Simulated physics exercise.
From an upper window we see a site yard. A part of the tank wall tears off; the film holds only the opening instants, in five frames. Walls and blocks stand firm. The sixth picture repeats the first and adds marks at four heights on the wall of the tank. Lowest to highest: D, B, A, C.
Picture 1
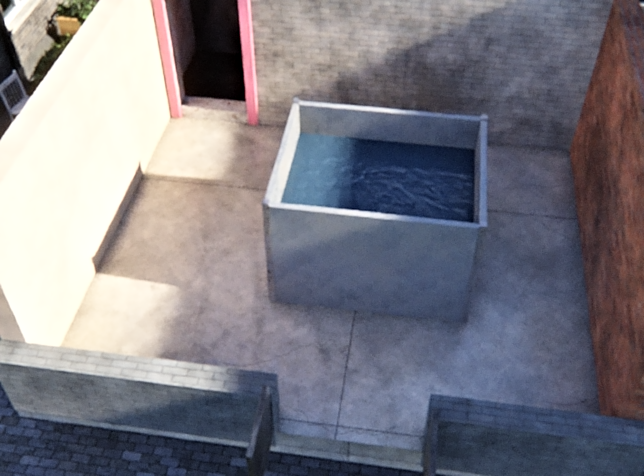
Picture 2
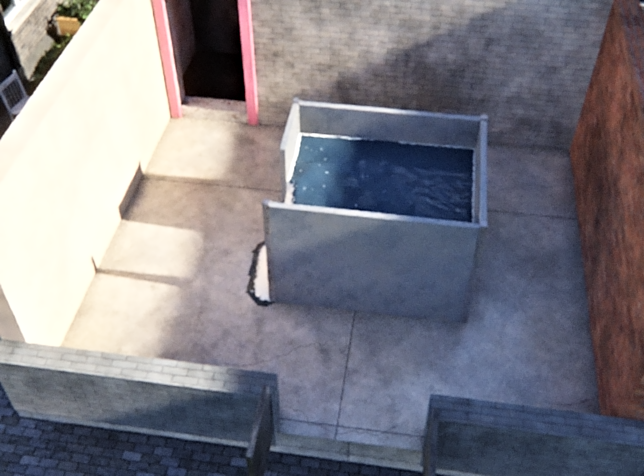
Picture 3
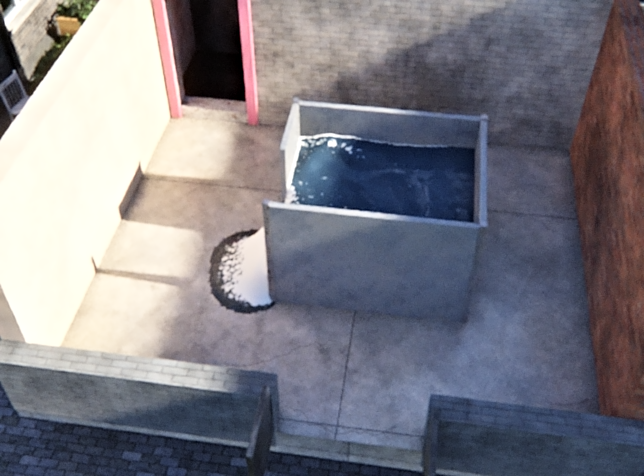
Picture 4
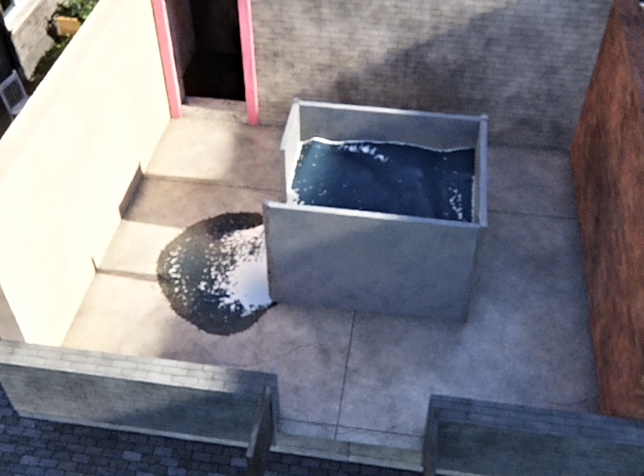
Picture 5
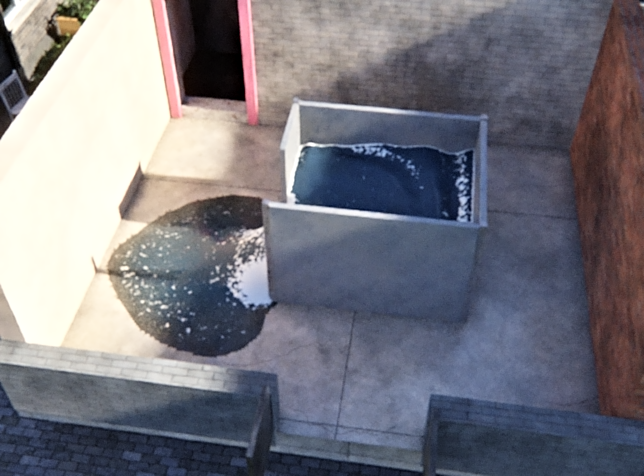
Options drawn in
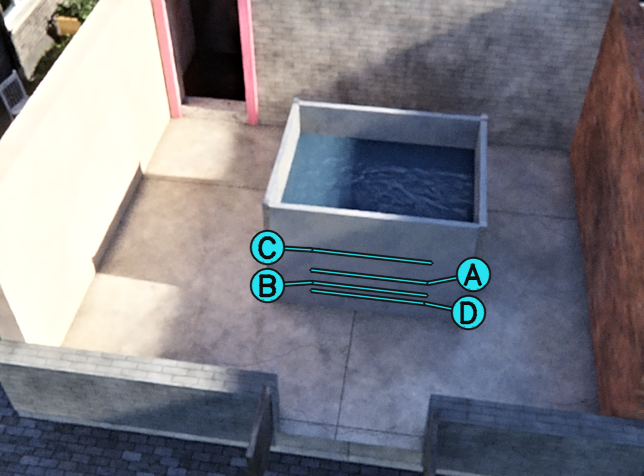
Walled site yard from above, water sloshing in a grey tank and pouring from its left side, spreading across the paving.
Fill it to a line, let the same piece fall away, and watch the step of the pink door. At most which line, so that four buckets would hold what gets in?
I would pick line A.
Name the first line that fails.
The answer is C.
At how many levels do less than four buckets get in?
Three.
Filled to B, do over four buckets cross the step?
No, that is safe.
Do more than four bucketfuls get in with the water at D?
No.
In cyan, A at (369, 276); B at (368, 289); C at (370, 256); D at (368, 297); from the bottom up D, B, A, C.
If A is chosen, a bucket or two gets in.
If B is chosen, nothing gets over.
If C is chosen, about 11 bucketfuls get in.
If D is chosen, nothing gets over.
